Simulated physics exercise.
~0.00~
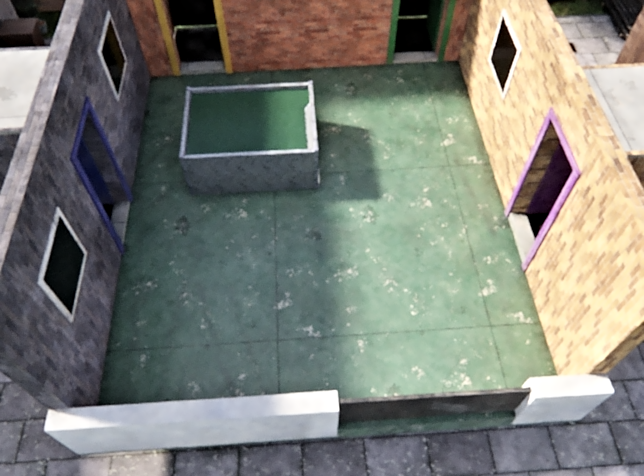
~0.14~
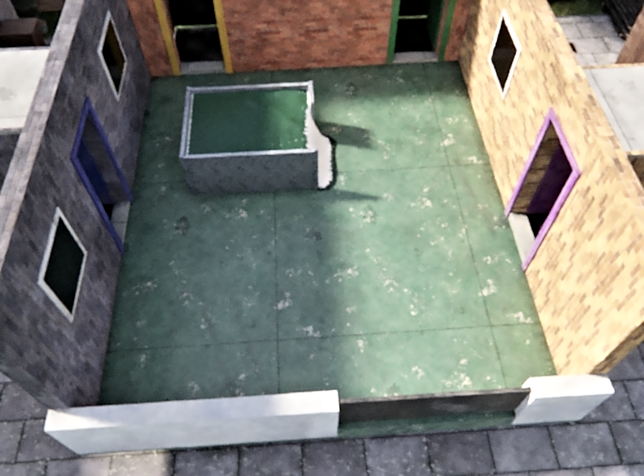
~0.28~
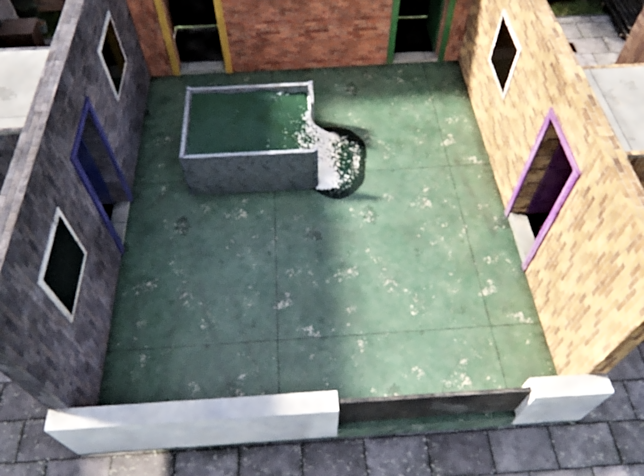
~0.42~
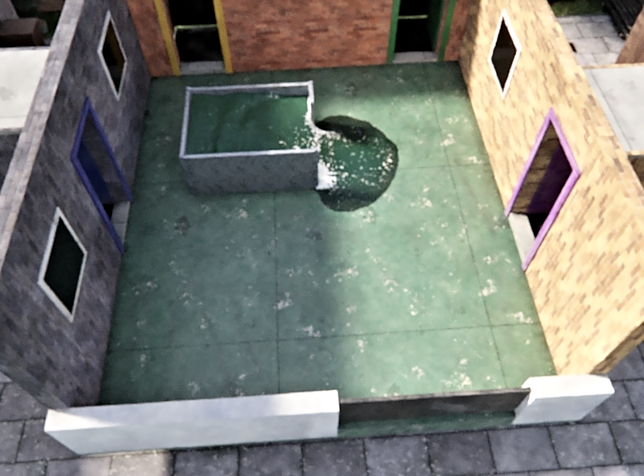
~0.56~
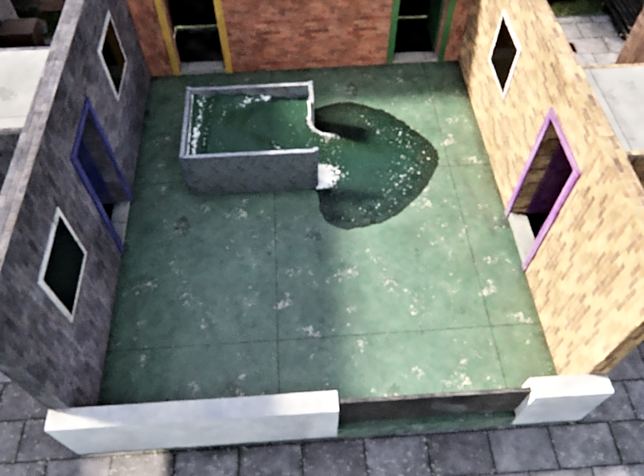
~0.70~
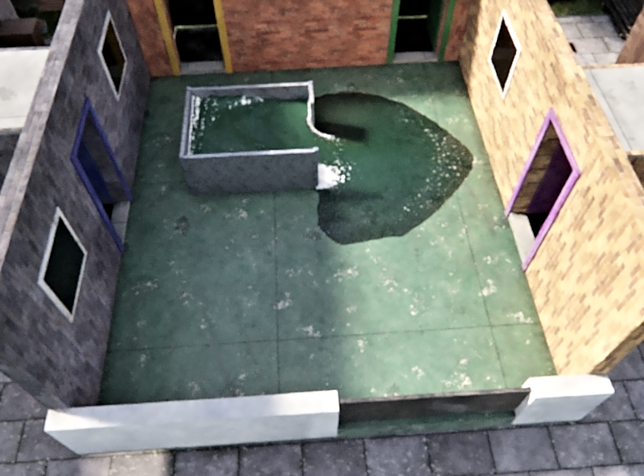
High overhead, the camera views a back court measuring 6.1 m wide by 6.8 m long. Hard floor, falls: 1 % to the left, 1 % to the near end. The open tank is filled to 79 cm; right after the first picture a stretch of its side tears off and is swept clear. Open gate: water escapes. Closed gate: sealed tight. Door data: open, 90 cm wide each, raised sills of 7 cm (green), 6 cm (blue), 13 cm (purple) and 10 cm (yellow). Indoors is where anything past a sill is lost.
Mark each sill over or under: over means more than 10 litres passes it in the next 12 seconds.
Green door - over; blue door - over; purple door - over; yellow door - under.
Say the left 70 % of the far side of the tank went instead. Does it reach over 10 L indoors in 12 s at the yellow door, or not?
Against the limit, yellow exceeds it.
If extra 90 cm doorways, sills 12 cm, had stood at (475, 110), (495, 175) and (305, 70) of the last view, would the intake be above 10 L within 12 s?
More, more, less.
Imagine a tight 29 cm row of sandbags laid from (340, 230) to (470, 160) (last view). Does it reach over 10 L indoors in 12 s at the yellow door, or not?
At yellow, compared with that limit: Limit not reached.
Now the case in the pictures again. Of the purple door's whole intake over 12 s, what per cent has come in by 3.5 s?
Share: ~ 95 %.
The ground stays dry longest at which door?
It's the blue door.
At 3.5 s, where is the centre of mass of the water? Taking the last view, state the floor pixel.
I'd say somewhere around (375, 184).
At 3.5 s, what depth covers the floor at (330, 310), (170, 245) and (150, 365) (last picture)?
0, 0 and 0 cm.
After 1.4 s water covers 30 % of the floor and is deepest (36 cm) near (325, 169); green door not reached, blue door not reached, purple door 18 cm at the sill, 0 L in, yellow door not reached.
After 2.2 s water covers 35 % of the floor and is deepest (34 cm) near (453, 65); green door 10 cm at the sill, 0 L in, blue door not reached, purple door 21 cm at the sill, 16 L in, yellow door not reached.
After 3.5 s water covers 45 % of the floor and is deepest (27 cm) near (526, 397); green door 15 cm at the sill, 47 L in, blue door not reached, purple door 13 cm at the sill, 34 L in, yellow door not reached.
After 7.0 s water covers 85 % of the floor and is deepest (16 cm) near (95, 427); green door 7 cm at the sill, 95 L in, blue door 4 cm at the sill, 0 L in, purple door 6 cm at the sill, 35 L in, yellow door 2 cm at the sill, 0 L in.
After 12.0 s water covers 100 % of the floor and is deepest (13 cm) near (95, 427); green door 2 cm at the sill, 95 L in, blue door 12 cm at the sill, 31 L in, purple door 3 cm at the sill, 35 L in, yellow door 8 cm at the sill, 0 L in.
